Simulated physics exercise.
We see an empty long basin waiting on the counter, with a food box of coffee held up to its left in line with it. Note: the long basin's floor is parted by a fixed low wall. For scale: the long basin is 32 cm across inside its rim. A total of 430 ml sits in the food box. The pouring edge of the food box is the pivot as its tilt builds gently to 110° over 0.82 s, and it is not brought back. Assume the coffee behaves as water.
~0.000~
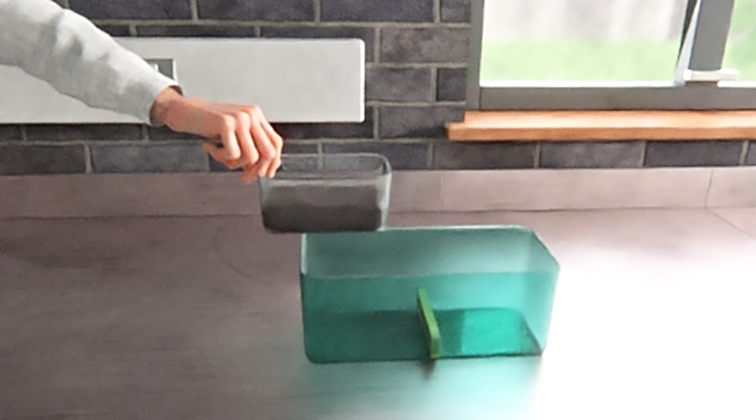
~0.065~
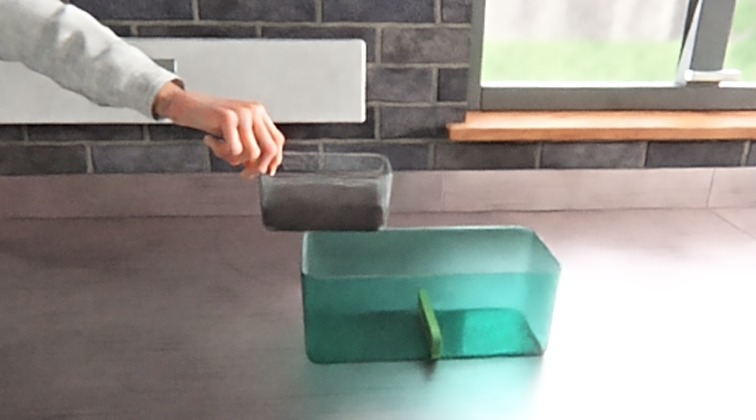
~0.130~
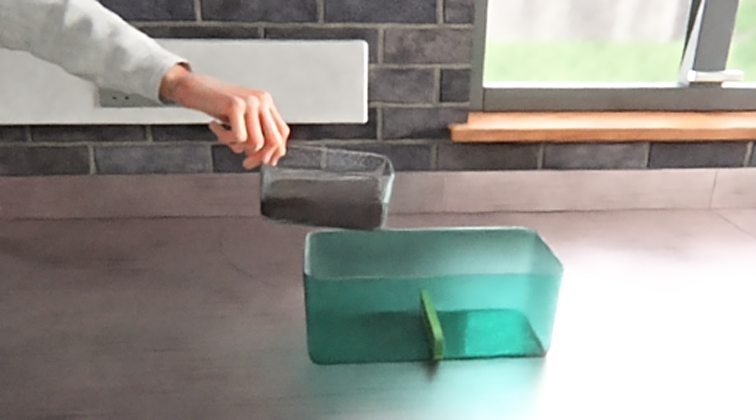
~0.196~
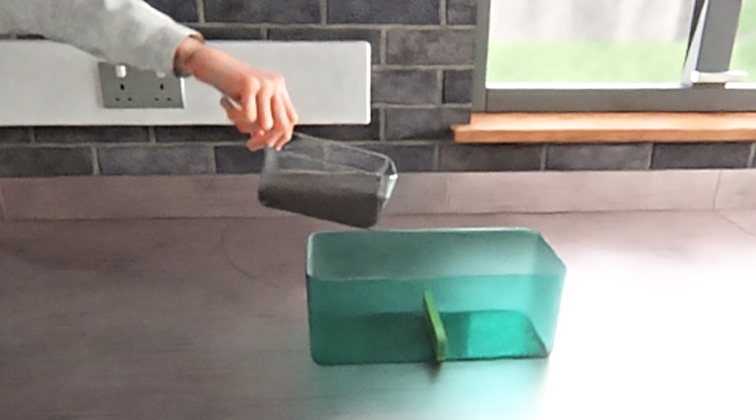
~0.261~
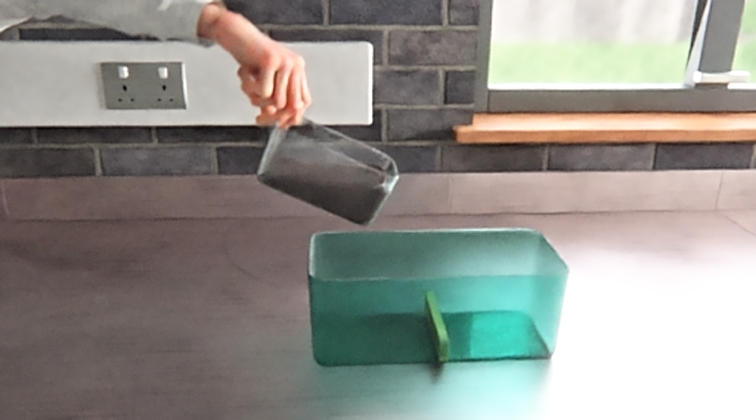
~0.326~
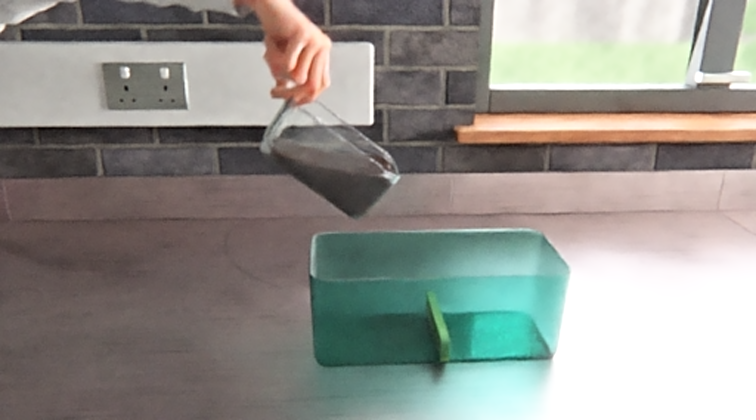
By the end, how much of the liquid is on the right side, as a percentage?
Around 81 percent.
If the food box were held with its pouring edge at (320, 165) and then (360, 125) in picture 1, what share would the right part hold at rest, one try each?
The first try gives 10 percent and the second 75 percent.
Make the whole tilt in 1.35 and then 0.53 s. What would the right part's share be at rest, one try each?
Try 1: Approx. 90 %; try 2: Approx. 70 %.
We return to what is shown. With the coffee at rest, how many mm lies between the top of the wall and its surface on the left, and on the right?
Close to 28 mm left and close to 12 mm right.
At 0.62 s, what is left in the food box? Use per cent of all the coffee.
Around 26 in a hundred.
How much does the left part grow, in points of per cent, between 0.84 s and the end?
Around 9 in a hundred.
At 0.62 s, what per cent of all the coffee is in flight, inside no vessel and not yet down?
Roughly 56 %.
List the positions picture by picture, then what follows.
In the first frame, tilt 0°; pouring edge (387, 167); surface from (266, 195) to (383, 194); the long basin's rim runs from (302, 253) to (545, 248); the wall's top is at (428, 312).
In the second frame, tilt 2°; pouring edge (389, 167); surface from (266, 194) to (383, 192).
In the third frame, tilt 7°; pouring edge (391, 168); surface from (265, 189) to (384, 188).
In the fourth frame, tilt 15°; pouring edge (393, 169); surface from (264, 178) to (385, 182).
In the fifth frame, tilt 25°; pouring edge (394, 170); surface from (263, 162) to (387, 175).
In the sixth frame, tilt 38°; pouring edge (395, 170); surface from (268, 143) to (392, 166).
Then, 0.62 s in, the tilt is 95° and 26 per cent is still to pour, 1 is left of the wall and 17 right of it.
Then, 0.84 s in, the tilt is 110° and 3 per cent is still to pour, 8 is left of the wall and 75 right of it.
Then, 1.07 s in, the tilt is 110° and 0 per cent is still to pour, 16 is left of the wall and 81 right of it.
Then, 1.32 s in, the tilt is 110° and 0 per cent is still to pour, 17 is left of the wall and 81 right of it.
Finally, 17 per cent lies left of the wall, 81 right of it and 2 outside.
